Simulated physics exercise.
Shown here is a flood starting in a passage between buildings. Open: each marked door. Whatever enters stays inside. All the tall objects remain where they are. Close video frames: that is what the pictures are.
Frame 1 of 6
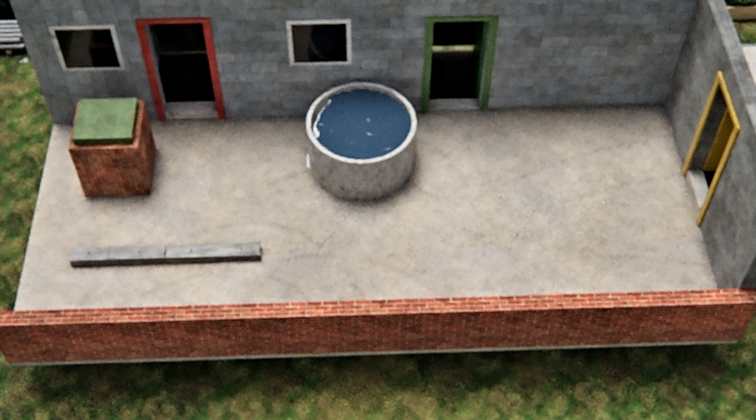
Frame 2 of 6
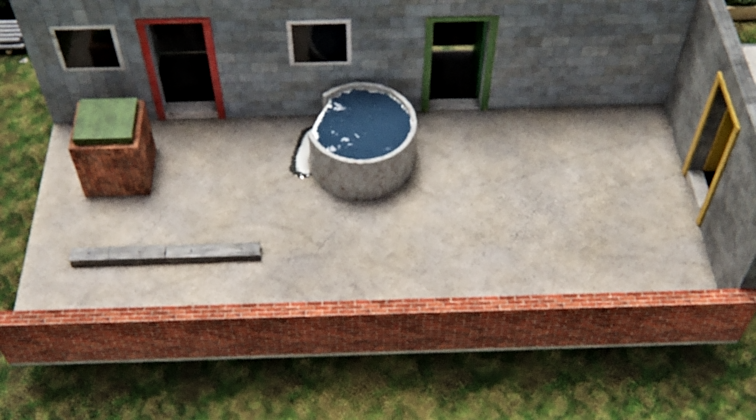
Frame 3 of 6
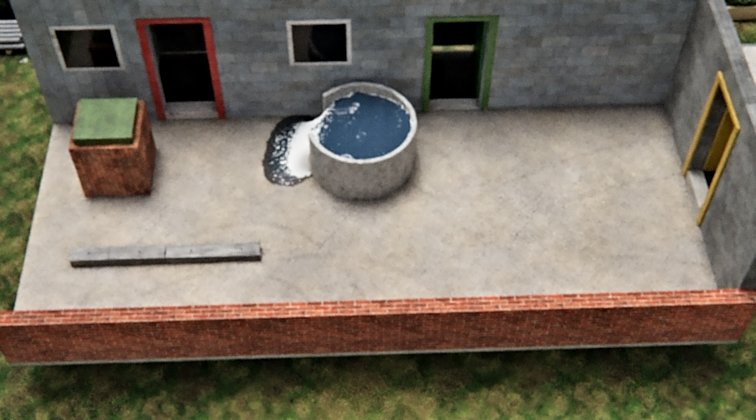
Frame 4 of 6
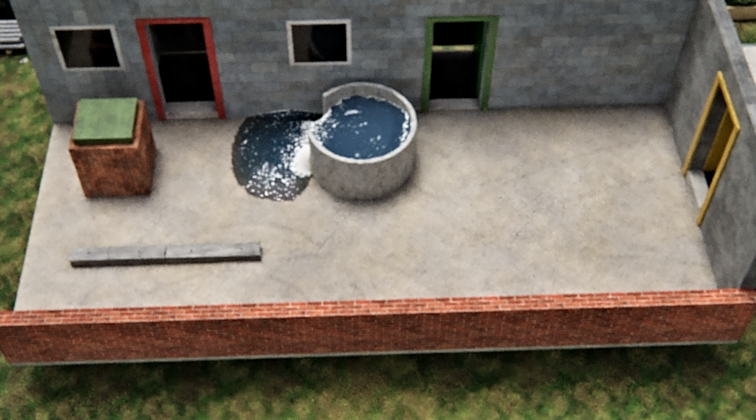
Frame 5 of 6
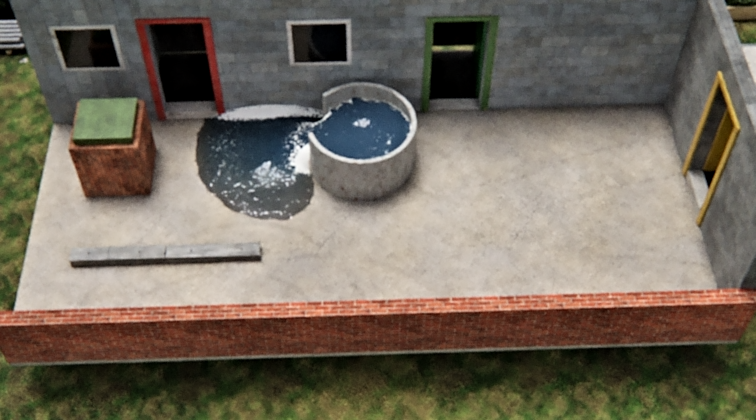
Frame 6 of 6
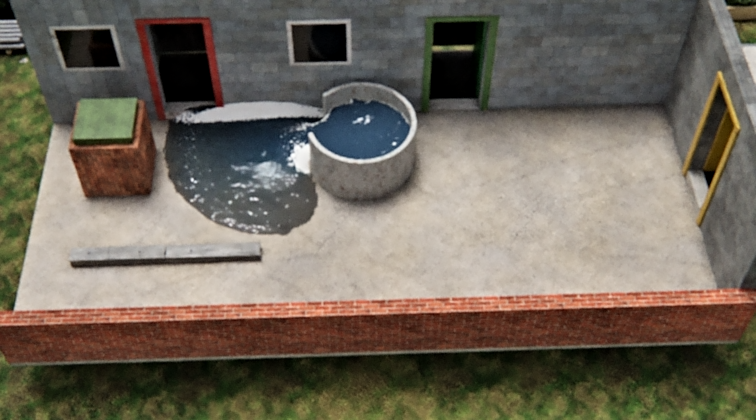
The clip opens on a round tank brimming with still water in a walled concrete yard with red, green and yellow doorframes. A gap opens on the tank's left side and white water pours out, then a dark, foaming pool spreads left across the floor, reaching the wall and the red doorway.
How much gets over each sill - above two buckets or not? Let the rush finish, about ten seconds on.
At the yellow door, not above two buckets. At the green door, not above two buckets. At the red door, not above two buckets.
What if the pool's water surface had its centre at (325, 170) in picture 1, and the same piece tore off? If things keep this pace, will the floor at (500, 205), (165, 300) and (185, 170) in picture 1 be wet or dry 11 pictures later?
I'd say still dry for the first, still dry for the second and swamped for the third.
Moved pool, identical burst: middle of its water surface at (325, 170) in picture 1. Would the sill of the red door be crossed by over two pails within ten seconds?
Result - red overshoots.
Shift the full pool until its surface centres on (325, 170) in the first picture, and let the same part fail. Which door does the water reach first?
I'd go with the red-painted one.
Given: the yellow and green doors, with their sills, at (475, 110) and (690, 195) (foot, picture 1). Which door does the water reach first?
I'd go with the red-painted one.
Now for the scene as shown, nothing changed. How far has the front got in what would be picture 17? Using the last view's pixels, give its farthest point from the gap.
I'd say near (41, 259).
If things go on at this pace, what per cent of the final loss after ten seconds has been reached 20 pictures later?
I get 45 percent.
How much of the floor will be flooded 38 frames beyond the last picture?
Estimated share: Around 30 %.
A moment on, water covers 20 % of the floor; the yellow door not reached, the green door not reached, the red door wet at the sill, nothing in.
Next, water covers 20 % of the floor; the yellow door not reached, the green door wet at the sill, nothing in, the red door under two buckets in.
Then, water covers 25 % of the floor; the yellow door not reached, the green door wet at the sill, nothing in, the red door under two buckets in.
Later, water covers 30 % of the floor; the yellow door not reached, the green door wet at the sill, nothing in, the red door under two buckets in.
In the end, water covers 30 % of the floor; the yellow door not reached, the green door wet at the sill, nothing in, the red door under two buckets in.
